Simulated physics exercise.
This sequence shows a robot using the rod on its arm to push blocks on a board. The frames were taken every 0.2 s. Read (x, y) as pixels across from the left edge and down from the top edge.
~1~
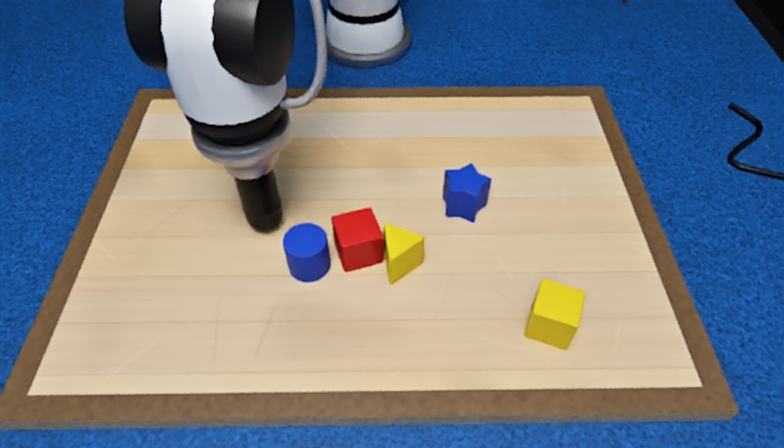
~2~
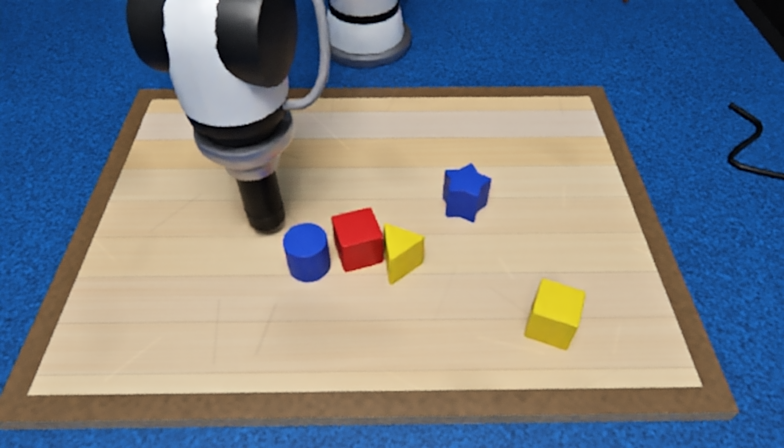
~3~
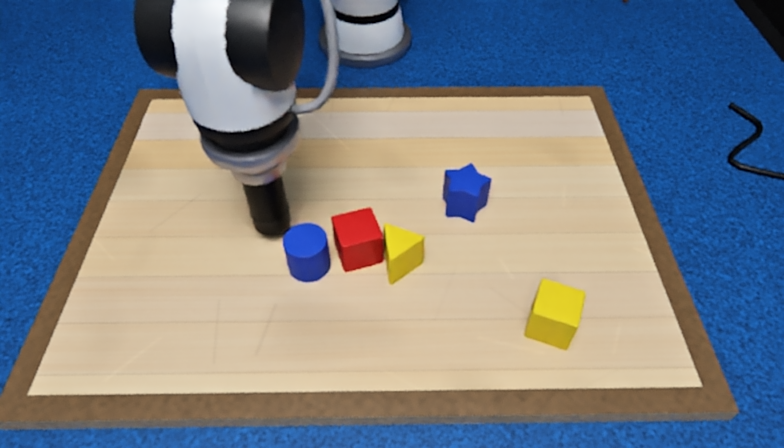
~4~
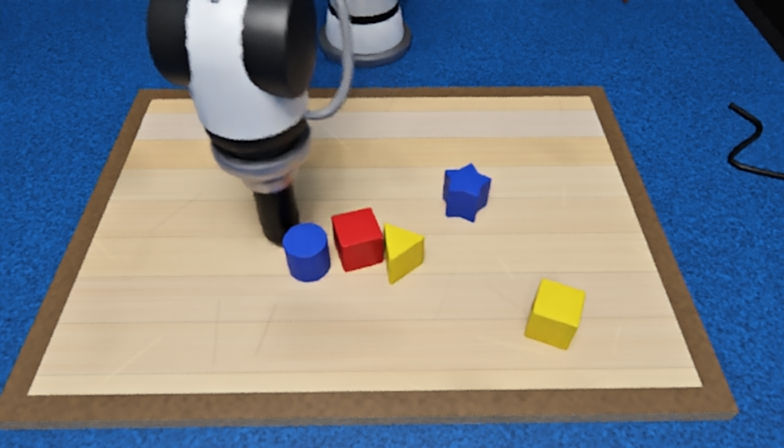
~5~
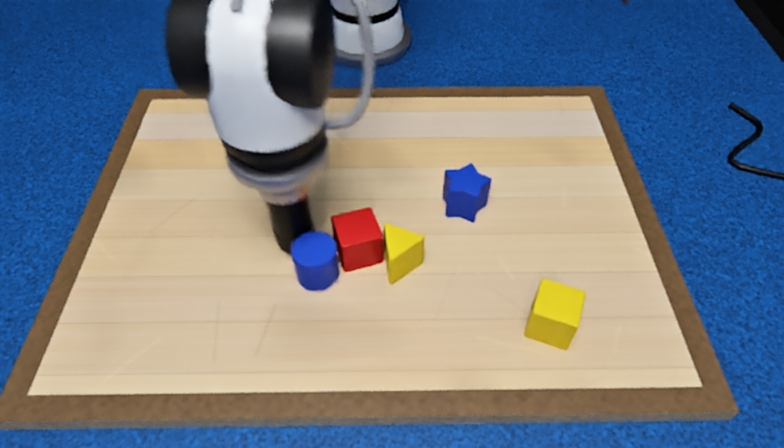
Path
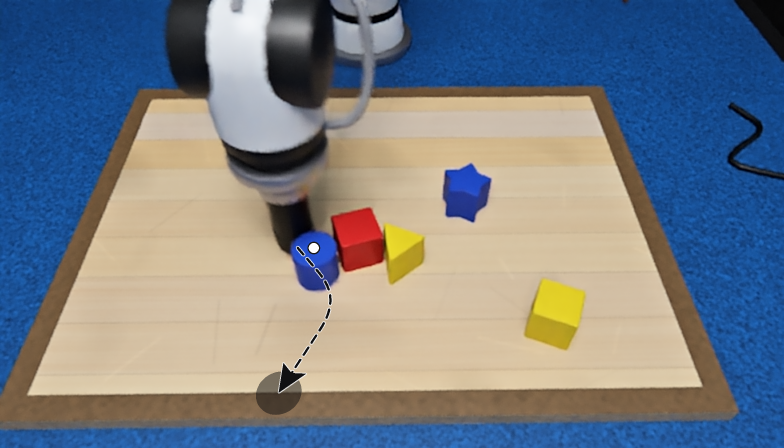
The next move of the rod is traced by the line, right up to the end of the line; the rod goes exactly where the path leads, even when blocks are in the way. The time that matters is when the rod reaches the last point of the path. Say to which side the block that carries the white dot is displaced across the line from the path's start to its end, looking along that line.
It moves over to the left.
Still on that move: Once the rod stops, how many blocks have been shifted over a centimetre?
There will be one block displaced.
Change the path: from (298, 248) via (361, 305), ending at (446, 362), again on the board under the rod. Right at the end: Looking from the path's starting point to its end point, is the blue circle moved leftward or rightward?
Answer: Right.
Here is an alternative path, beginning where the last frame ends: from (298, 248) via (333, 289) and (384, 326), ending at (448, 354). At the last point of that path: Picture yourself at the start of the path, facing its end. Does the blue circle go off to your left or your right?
Shifts right.
Path on the board, from (298, 248) by way of (328, 286) and (315, 338) to (279, 393); the dot is on the blue circle.
The first path, step by step. One third of the way, rod (327, 279); blue circle (348, 291).
Two thirds of the way, rod (313, 331); blue circle (361, 316).
At the end, rod (277, 386); blue circle (361, 316); red square block in place.
